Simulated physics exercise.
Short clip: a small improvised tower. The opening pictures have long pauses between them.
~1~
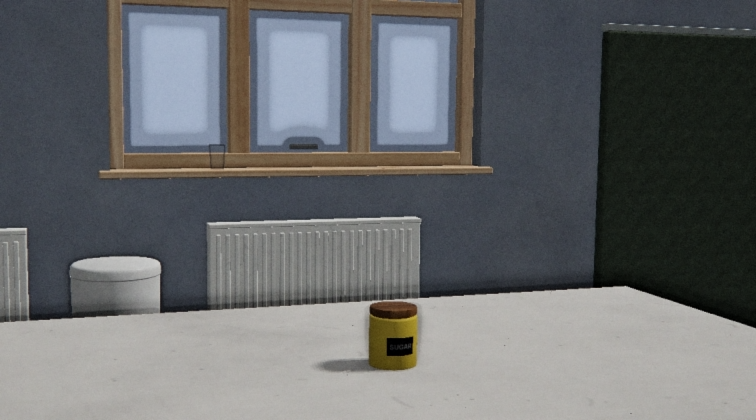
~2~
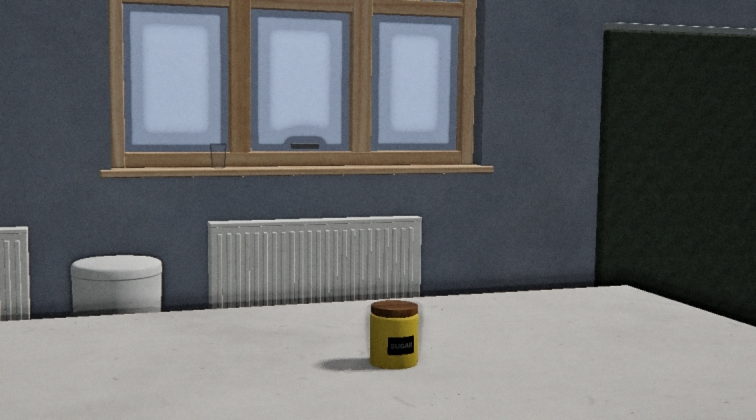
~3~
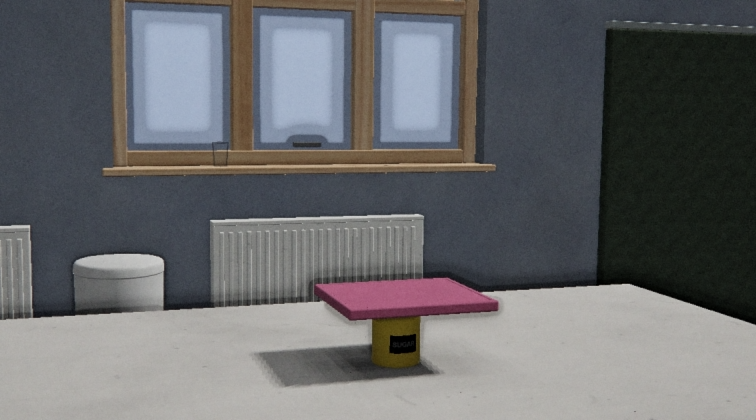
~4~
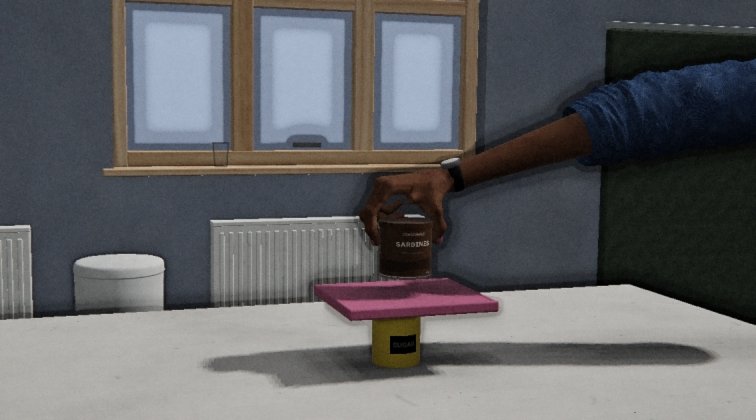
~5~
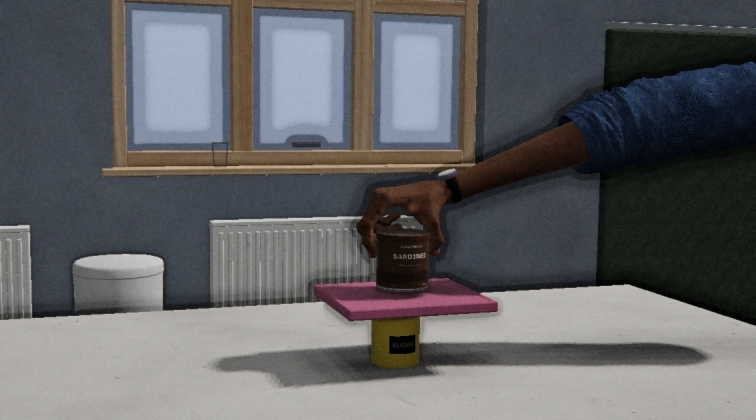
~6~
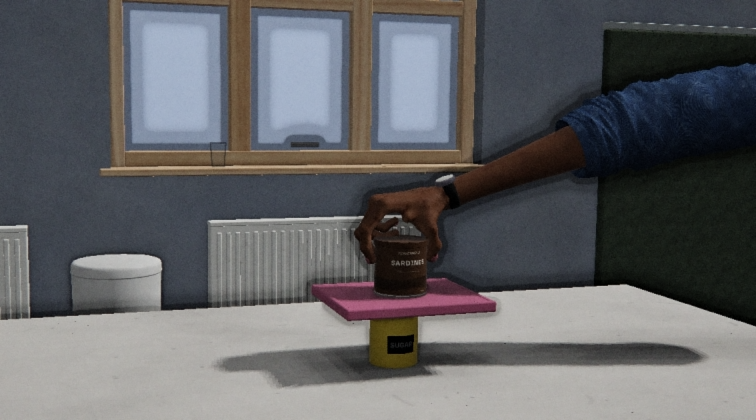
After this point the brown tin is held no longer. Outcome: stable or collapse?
Stable.
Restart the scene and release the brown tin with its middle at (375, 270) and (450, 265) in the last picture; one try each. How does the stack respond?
Result one: The stack stands. Result two: The stack falls.
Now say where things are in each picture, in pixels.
In the first frame, the last thing is not in view yet; yellow jar (393, 335).
In the second frame, the last thing is not in view yet; yellow jar (394, 334).
In the third frame, the last thing is not in view yet; yellow jar (396, 332).
The fourth frame shows coming down; brown tin (405, 248); yellow jar (396, 333).
The fifth frame shows coming down; brown tin (403, 260); yellow jar (396, 333).
The sixth frame shows in place under the hand; brown tin (401, 266); yellow jar (394, 333).
Then, 0.50 s past the last view, nothing moves.
Then, 1.10 s past the last view, brown tin resting near (401, 267).
Finally, all 3 still in place. Final places as the last picture's camera would see them, brown tin near (401, 267). The stack holds.
